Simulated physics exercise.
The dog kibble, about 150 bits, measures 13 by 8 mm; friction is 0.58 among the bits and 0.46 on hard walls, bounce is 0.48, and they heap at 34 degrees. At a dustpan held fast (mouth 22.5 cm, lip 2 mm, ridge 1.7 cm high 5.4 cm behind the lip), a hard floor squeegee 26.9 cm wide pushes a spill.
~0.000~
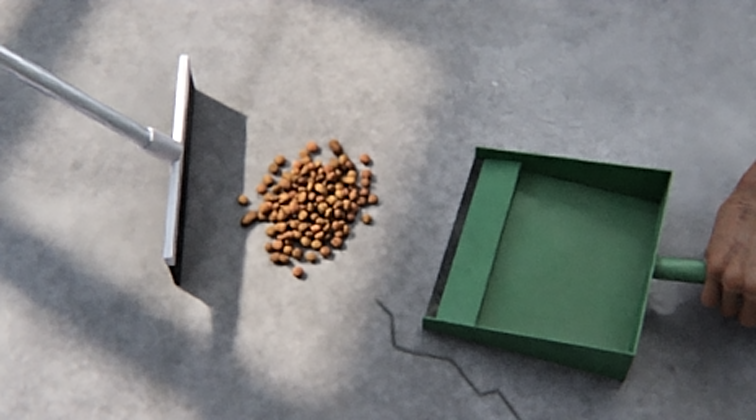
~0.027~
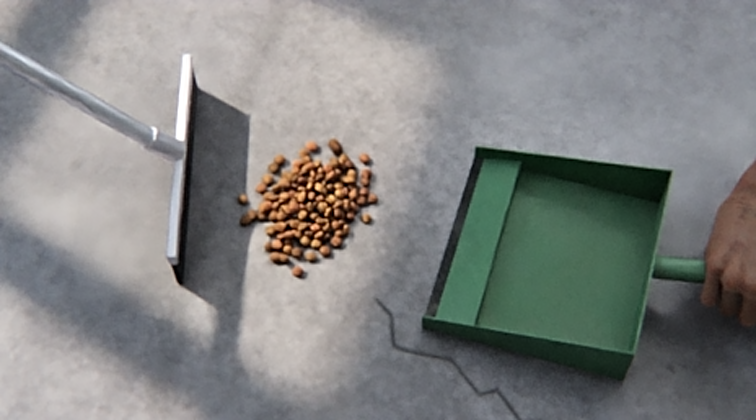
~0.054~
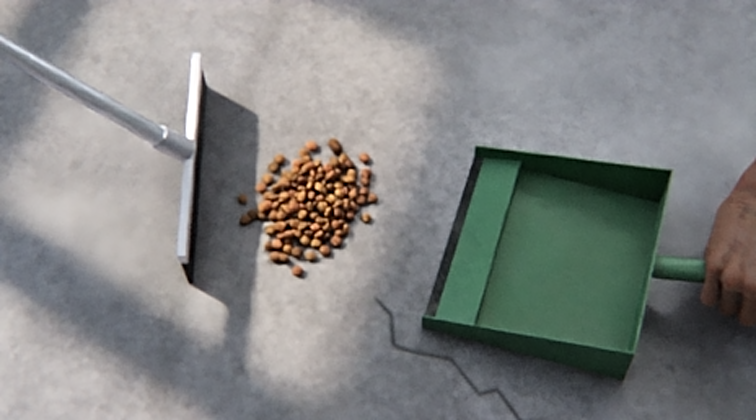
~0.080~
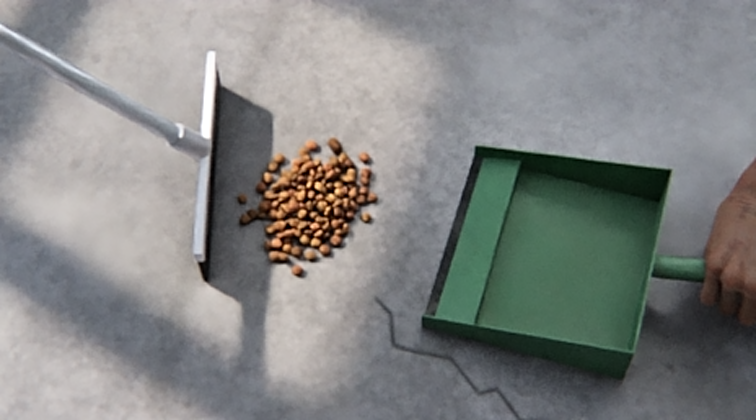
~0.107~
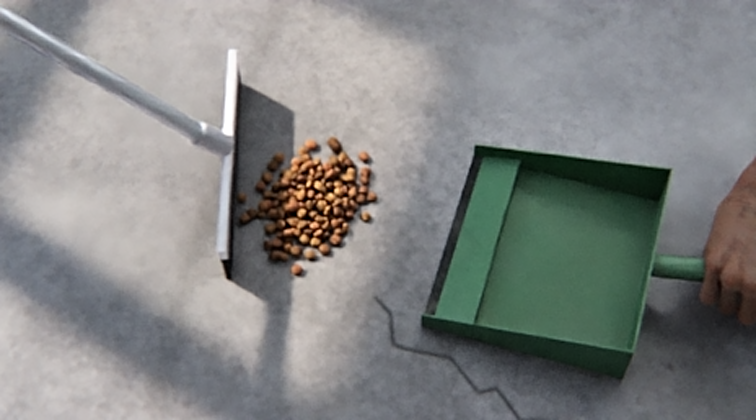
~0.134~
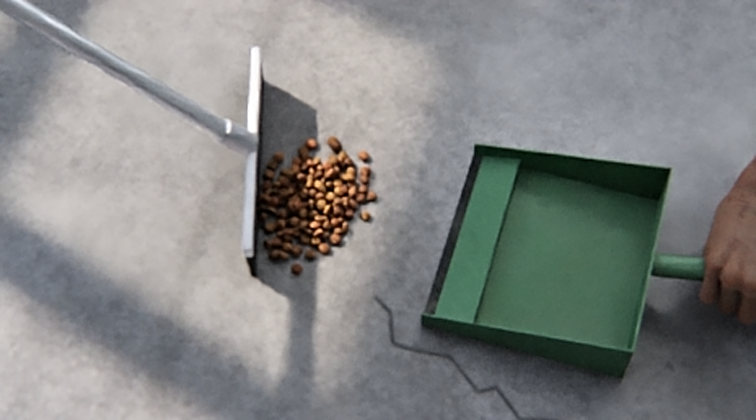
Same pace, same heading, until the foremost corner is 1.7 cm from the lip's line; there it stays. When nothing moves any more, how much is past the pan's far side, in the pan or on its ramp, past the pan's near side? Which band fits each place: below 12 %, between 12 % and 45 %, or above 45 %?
One by one: Far side: A middle share; pan: A middle share; near side: Not many.
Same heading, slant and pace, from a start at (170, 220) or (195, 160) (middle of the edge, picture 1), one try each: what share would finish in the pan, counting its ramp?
The two tries give some 30 % and some 40 %.
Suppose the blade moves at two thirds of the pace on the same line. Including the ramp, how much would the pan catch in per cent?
Then around 20 per cent.
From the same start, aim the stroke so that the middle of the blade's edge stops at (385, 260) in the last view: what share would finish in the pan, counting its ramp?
Some 20 per cent.
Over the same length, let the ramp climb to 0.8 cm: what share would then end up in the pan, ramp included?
Estimate with the new ramp: Some 40 in a hundred.
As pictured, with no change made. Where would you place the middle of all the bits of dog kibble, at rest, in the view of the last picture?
Somewhere near (464, 189) in the last picture.
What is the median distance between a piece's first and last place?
Roughly 18 centimetres.
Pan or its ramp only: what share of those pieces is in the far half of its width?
I'd put it near 70 per cent.
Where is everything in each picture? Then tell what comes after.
The first picture shows blade from (170, 260) to (186, 64), moved 0.0 cm, 0 of the pieces shifted so far; middle of the pieces at (316, 206); pan at (563, 268).
The second picture shows blade from (173, 259) to (189, 63), moved 0.4 cm, 0 of the pieces shifted so far; middle of the pieces at (316, 205).
The third picture shows blade from (183, 258) to (198, 62), moved 1.5 cm, 0 of the pieces shifted so far; middle of the pieces at (316, 205).
The fourth picture shows blade from (200, 256) to (213, 60), moved 3.3 cm, 0 of the pieces shifted so far; middle of the pieces at (315, 204).
The fifth picture shows blade from (223, 254) to (234, 58), moved 5.8 cm, 0 of the pieces shifted so far; middle of the pieces at (315, 204).
The sixth picture shows blade from (248, 251) to (257, 56), moved 8.6 cm, 17 of the pieces shifted so far; middle of the pieces at (315, 203); pan at (561, 265). Its pace works out near 1.02 m/s, heading 21 degrees away from the viewer's side.
After 0.24 s, middle of the blade 13 cm from the lip; 0 % over the lip, far side 0 %, near side 0 %.
After 0.31 s, middle of the blade 7 cm from the lip; 0 % over the lip, far side 10 %, near side 0 %.
After 0.52 s, middle of the blade 6 cm from the lip; 40 % over the lip, far side 20 %, near side 0 %.
At rest (1.2 s), far side 20 %, pan 40 %, near side 0 %, in front of the lip or behind the blade 40 %.
